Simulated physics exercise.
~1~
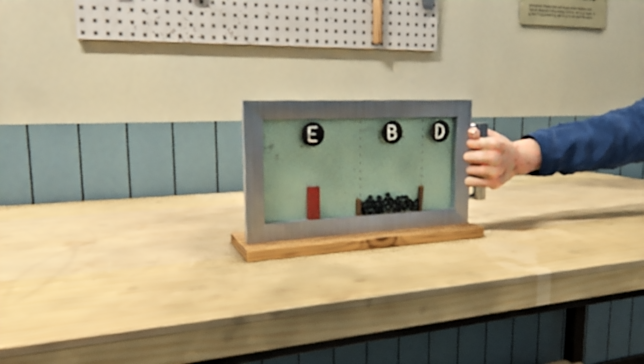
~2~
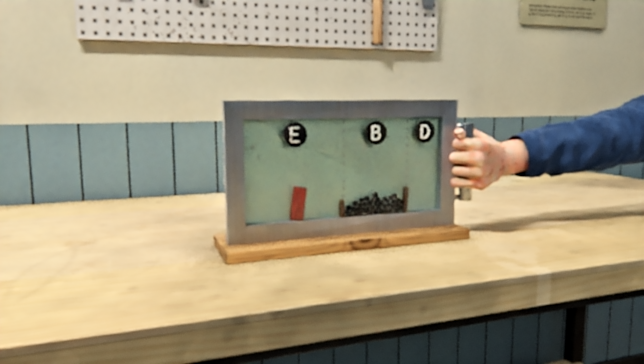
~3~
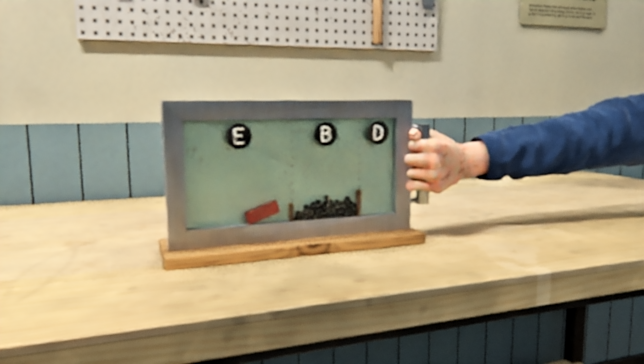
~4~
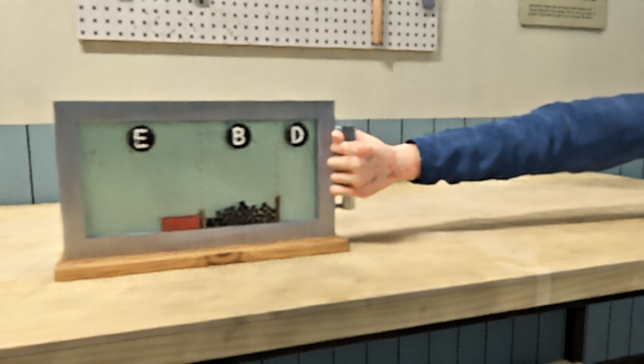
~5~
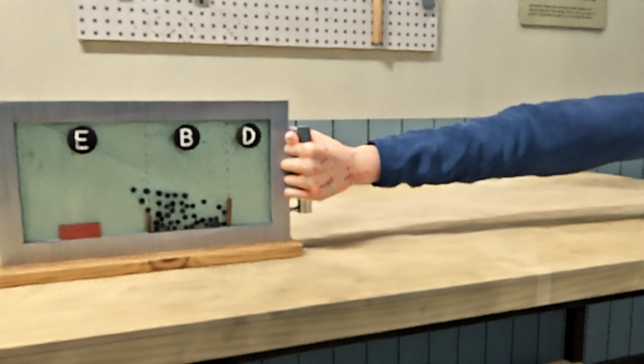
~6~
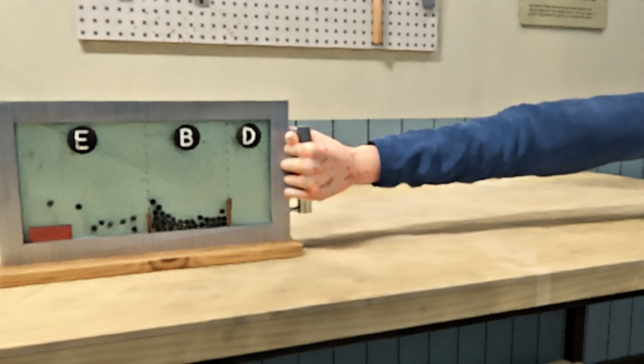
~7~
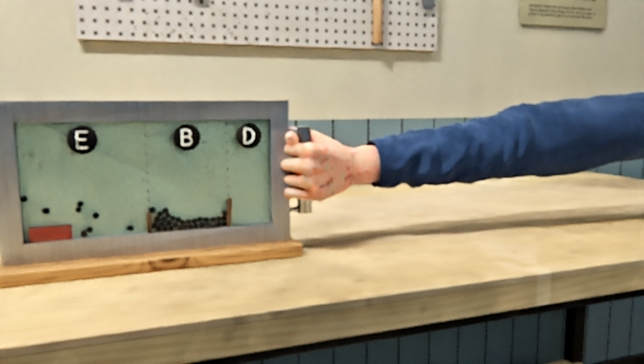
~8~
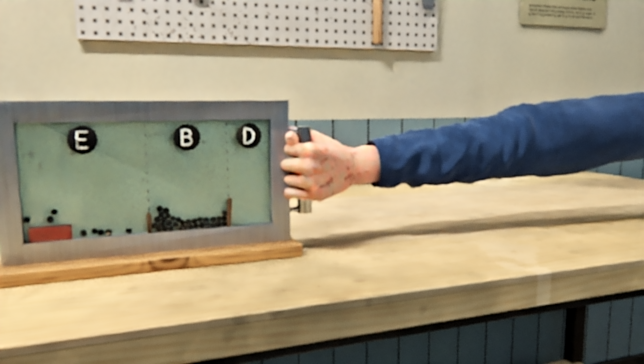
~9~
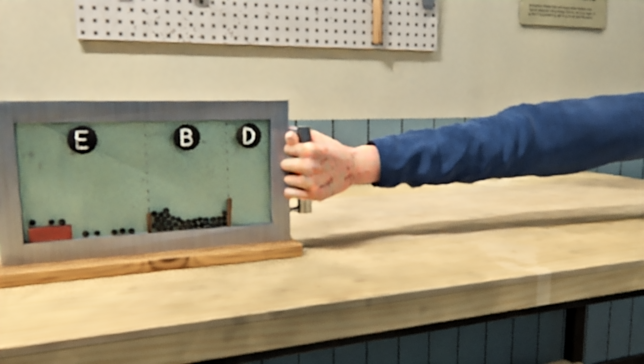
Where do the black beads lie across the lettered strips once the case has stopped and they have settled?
Most of the beads stay in the middle strip, B, while a smaller part ends up in strip E on the left. Hardly any are in strip D.
